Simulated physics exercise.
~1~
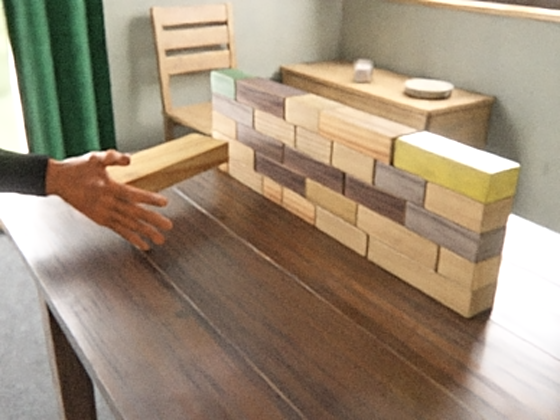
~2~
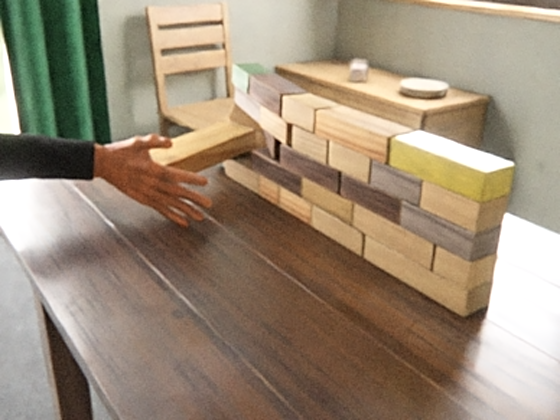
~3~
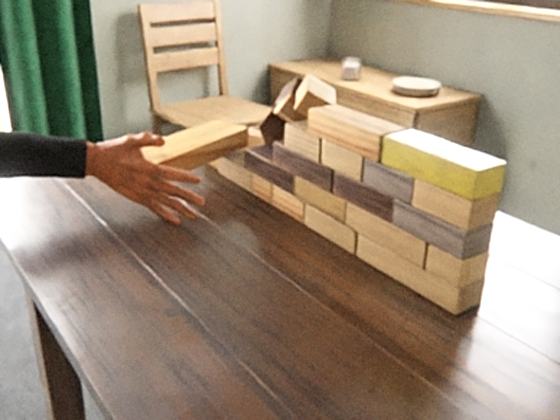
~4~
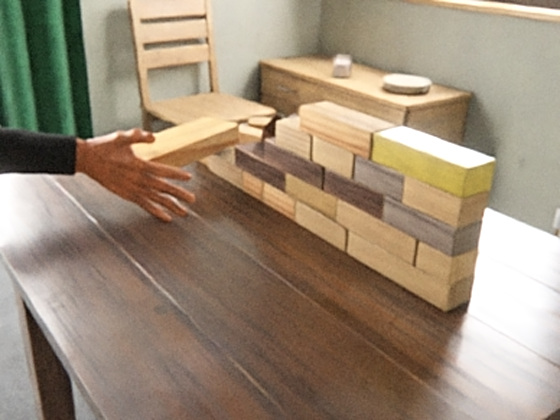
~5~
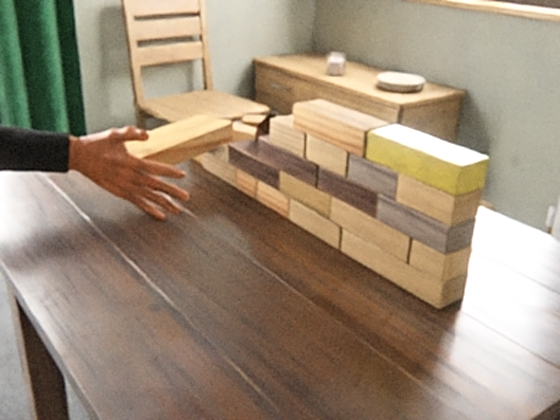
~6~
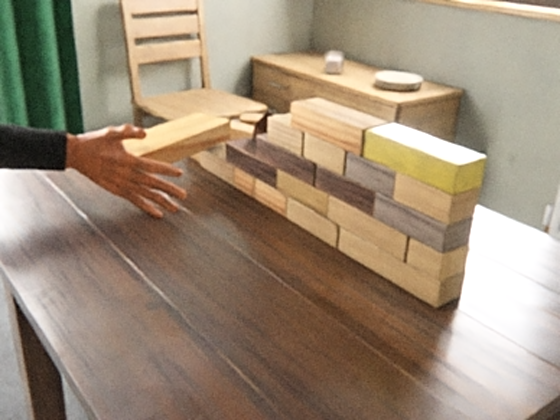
The footage shows a hand pushing a long wooden block into the left end of a loose block wall on a dining table, tipping and knocking several blocks away, including the green one, while the rest of the wall, with its yellow block, stays standing.
